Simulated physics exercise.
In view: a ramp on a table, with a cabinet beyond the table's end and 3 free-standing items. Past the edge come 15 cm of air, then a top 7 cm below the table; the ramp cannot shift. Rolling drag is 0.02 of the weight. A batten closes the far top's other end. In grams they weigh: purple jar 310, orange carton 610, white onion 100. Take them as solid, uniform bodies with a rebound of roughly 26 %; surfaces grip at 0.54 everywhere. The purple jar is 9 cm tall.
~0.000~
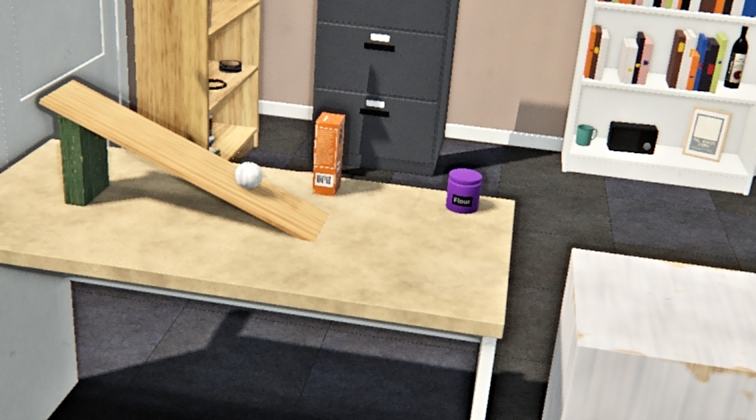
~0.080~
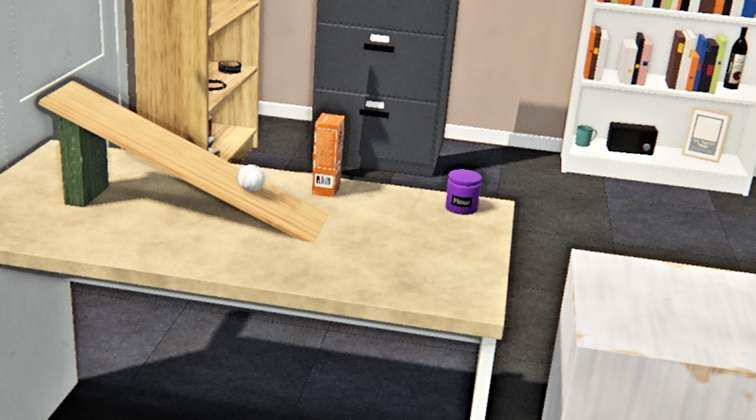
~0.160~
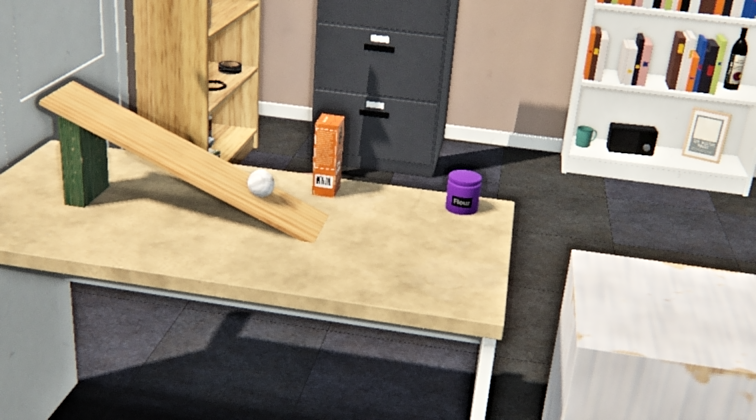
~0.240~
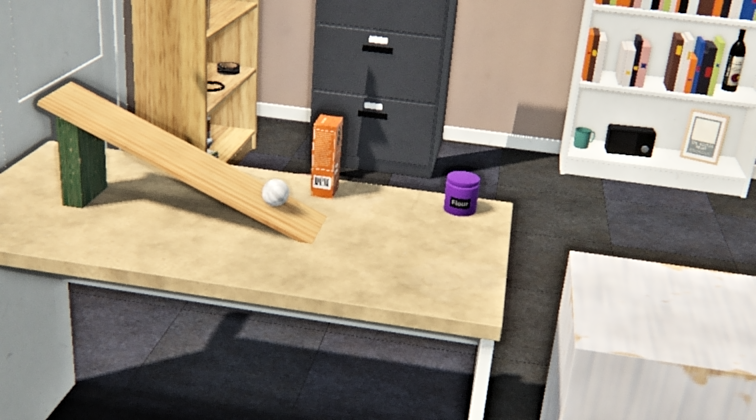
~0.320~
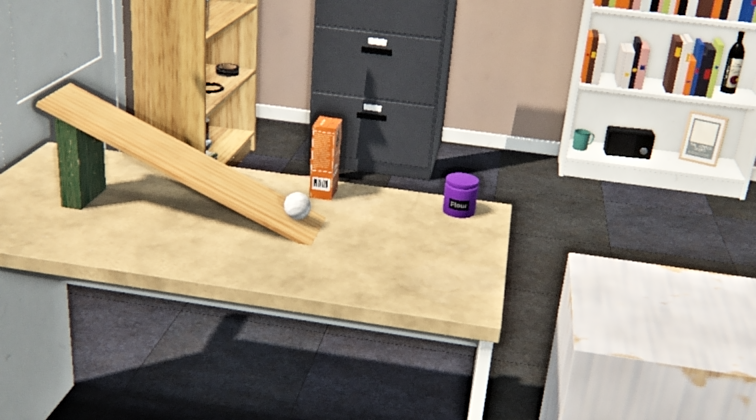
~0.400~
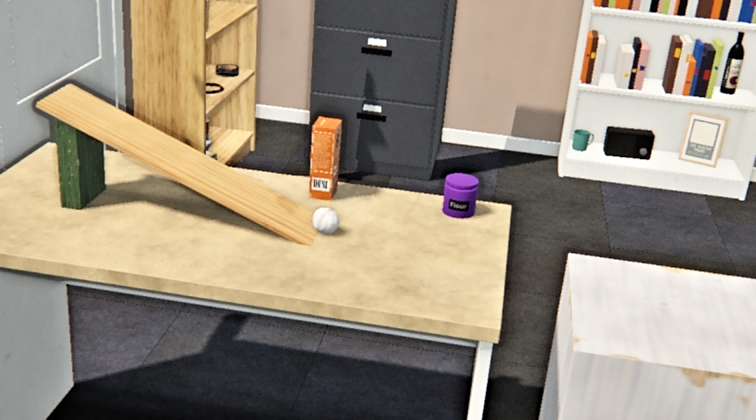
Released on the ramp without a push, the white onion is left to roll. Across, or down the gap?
In the end the onion comes up short.
By 0.60 s, edge 22 cm away; white onion near (407, 232).
By 1.00 s, 12 cm past the table's edge; white onion near (558, 295).
By 1.30 s, down in the gap.
When it is over (1.5 s), down in the gap; the bystanders within 8 cm of the start.
